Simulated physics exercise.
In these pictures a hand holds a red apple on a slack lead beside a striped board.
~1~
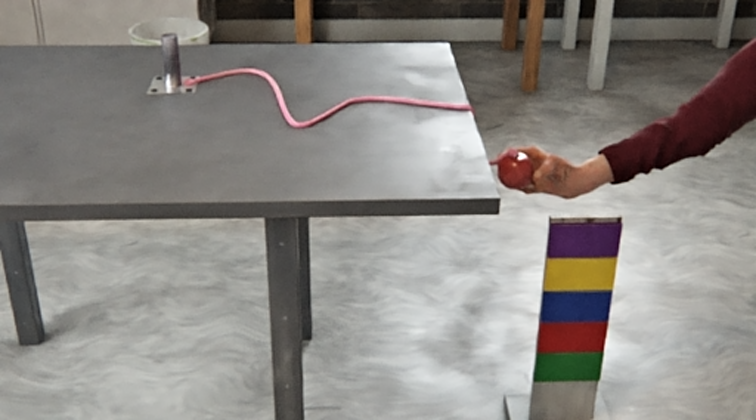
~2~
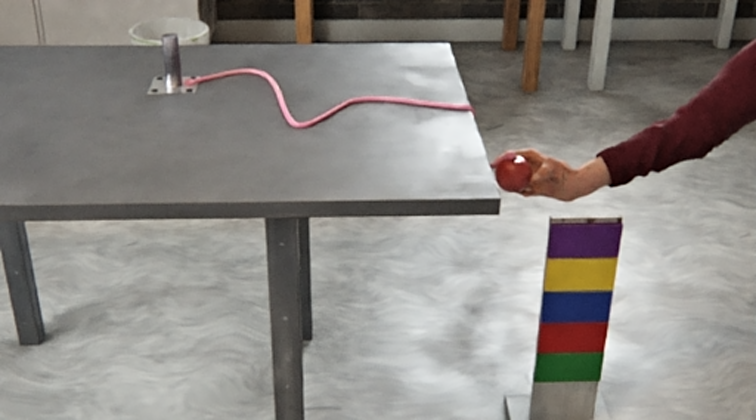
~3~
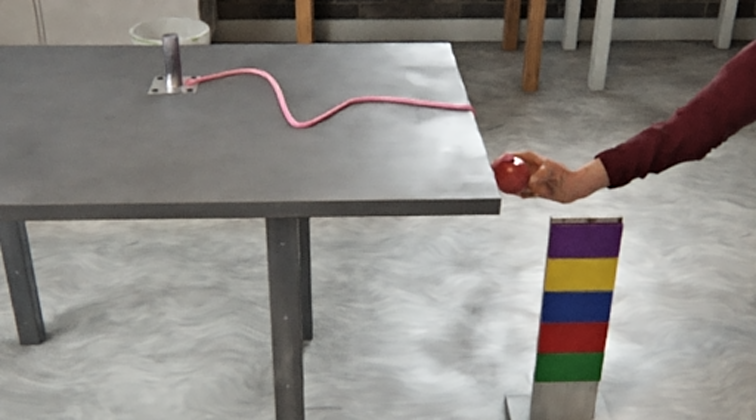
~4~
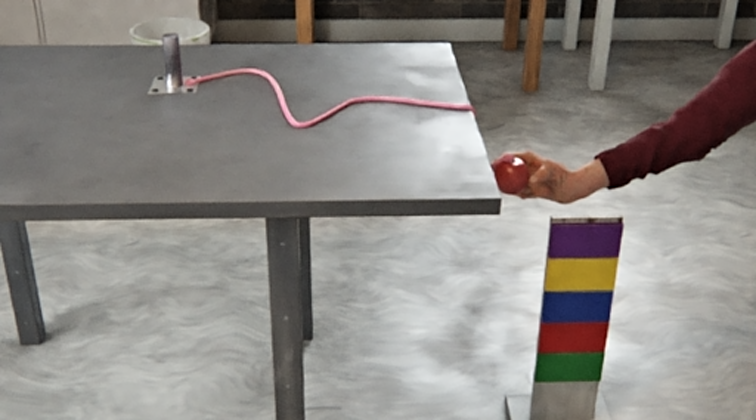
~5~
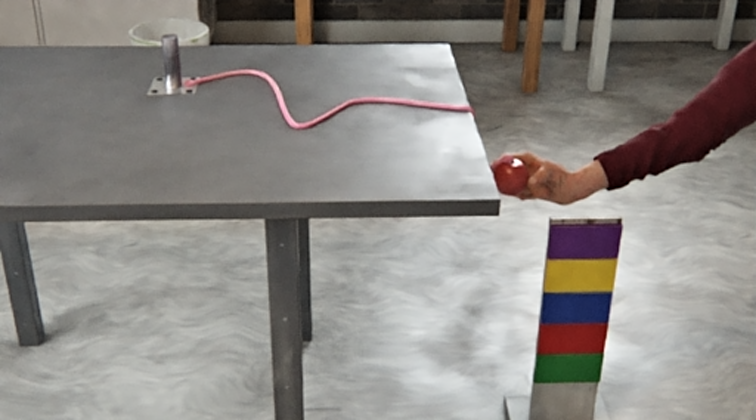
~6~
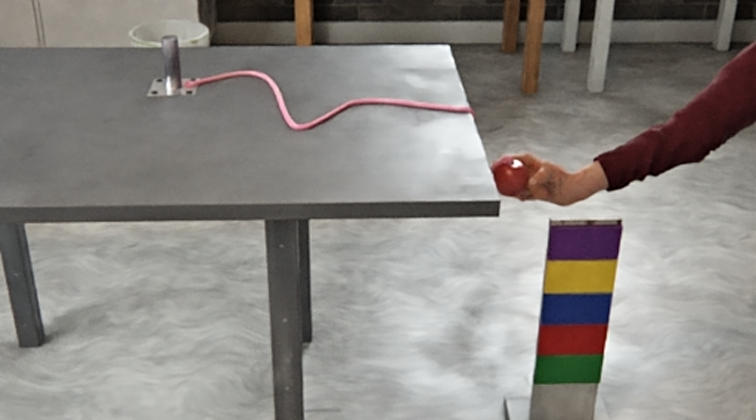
Beside a grey table, a hand holding a red apple near a slack pink lead and striped board, barely moving.
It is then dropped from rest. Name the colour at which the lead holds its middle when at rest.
Red.
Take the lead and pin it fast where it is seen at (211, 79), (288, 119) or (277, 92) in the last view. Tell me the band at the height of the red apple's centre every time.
Each in turn comes out as red, yellow, blue.
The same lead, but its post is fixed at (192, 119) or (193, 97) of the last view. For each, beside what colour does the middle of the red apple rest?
Taking the two spots in turn: Green, then green.
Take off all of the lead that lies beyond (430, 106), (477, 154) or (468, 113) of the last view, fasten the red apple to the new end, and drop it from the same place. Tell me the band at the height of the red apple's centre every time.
In order of the tries: Purple; then blue; then yellow.
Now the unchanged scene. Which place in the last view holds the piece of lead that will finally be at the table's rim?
About (338, 110).
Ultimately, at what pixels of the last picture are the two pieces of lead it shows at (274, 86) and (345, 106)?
Final spots: (304, 95), then (470, 126).
Early on, apple near (435, 312); level with red.
Midway, apple near (471, 329); level with red.
Finally, apple near (455, 328); level with red. Its centre hangs level with the red band.
